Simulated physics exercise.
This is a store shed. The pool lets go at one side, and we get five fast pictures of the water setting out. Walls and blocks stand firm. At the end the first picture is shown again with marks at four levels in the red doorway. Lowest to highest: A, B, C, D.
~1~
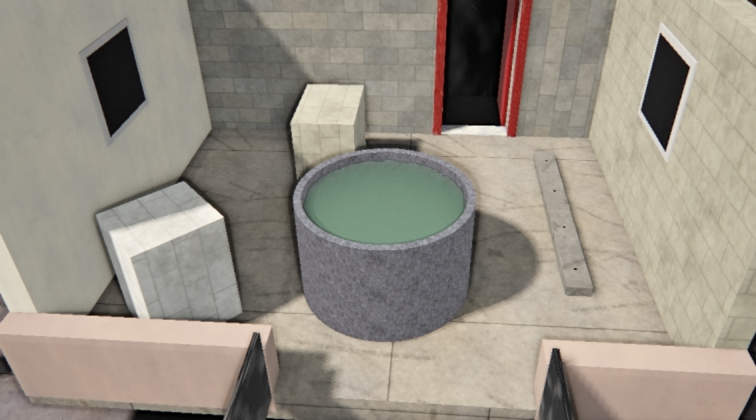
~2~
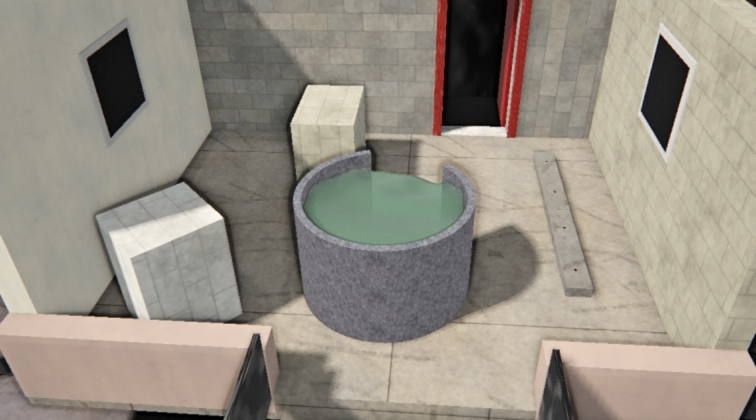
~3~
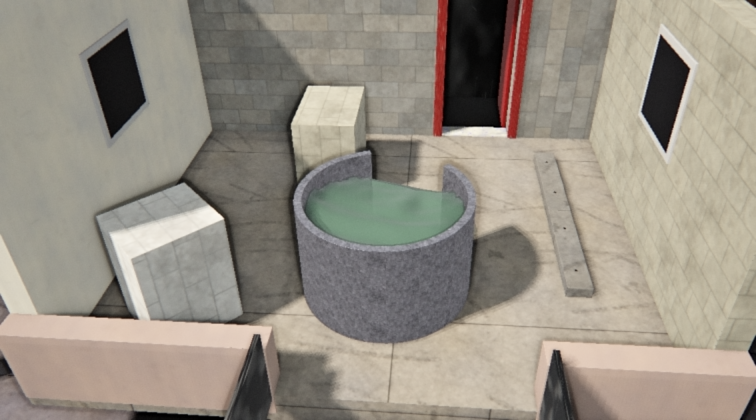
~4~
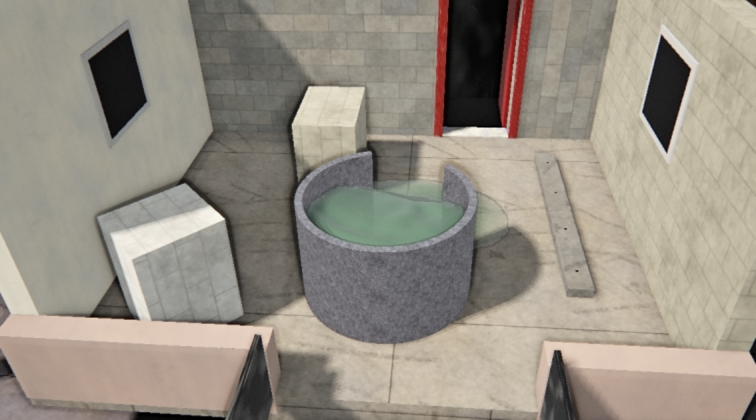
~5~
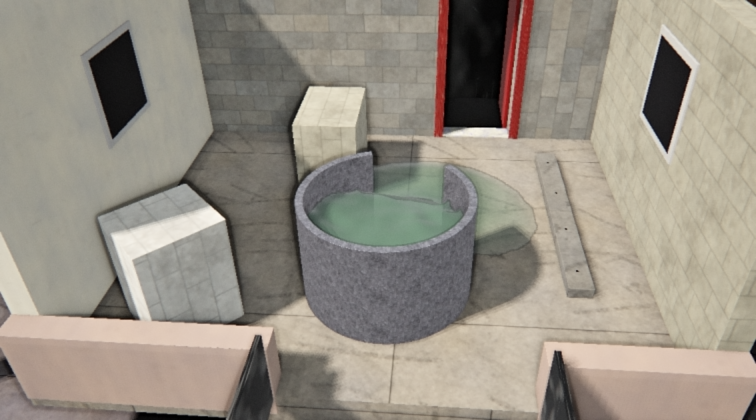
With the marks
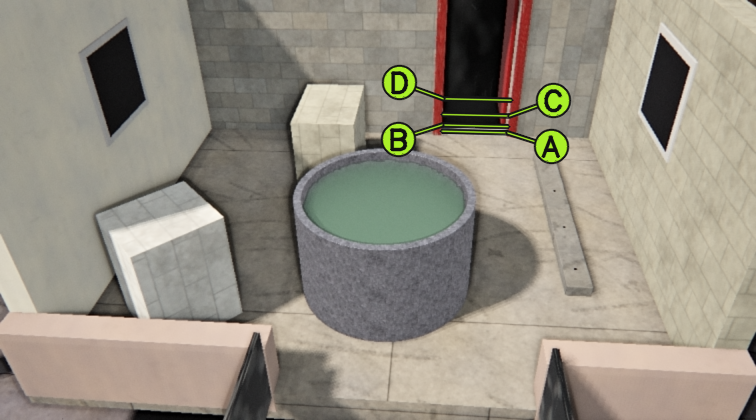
Green water pouring out through a gap opened in the back of a round stone pool, spreading rightward across the paved yard.
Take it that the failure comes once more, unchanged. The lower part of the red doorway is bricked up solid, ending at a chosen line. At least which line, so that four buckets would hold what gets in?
C.
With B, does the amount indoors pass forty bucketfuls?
No.
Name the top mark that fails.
It is B.
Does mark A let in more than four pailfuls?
Yes.
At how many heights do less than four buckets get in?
Two of the four.
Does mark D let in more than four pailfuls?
No, that is safe.
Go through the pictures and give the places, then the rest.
In the first picture, water in the pool at rest, its middle at (384, 201); foot of the red doorway at (474, 135); open gate at (405, 328).
In the second picture, water covers 1 % of the ground, its front hidden from here.
In the third picture, water covers 4 % of the ground, its front hidden from here.
In the fourth picture, front seen at (498, 218), 9 % of the ground wet.
In the fifth picture, front seen at (445, 165), 16 % of the ground wet.
On the marked copy, A at (474, 132); B at (475, 125); C at (475, 115); D at (477, 99); from the bottom up A, B, C, D.
If A is chosen, dozens of bucketfuls pour in.
If B is chosen, some 15 bucketfuls get in.
If C is chosen, a bucket or two gets in.
If D is chosen, nothing gets over.
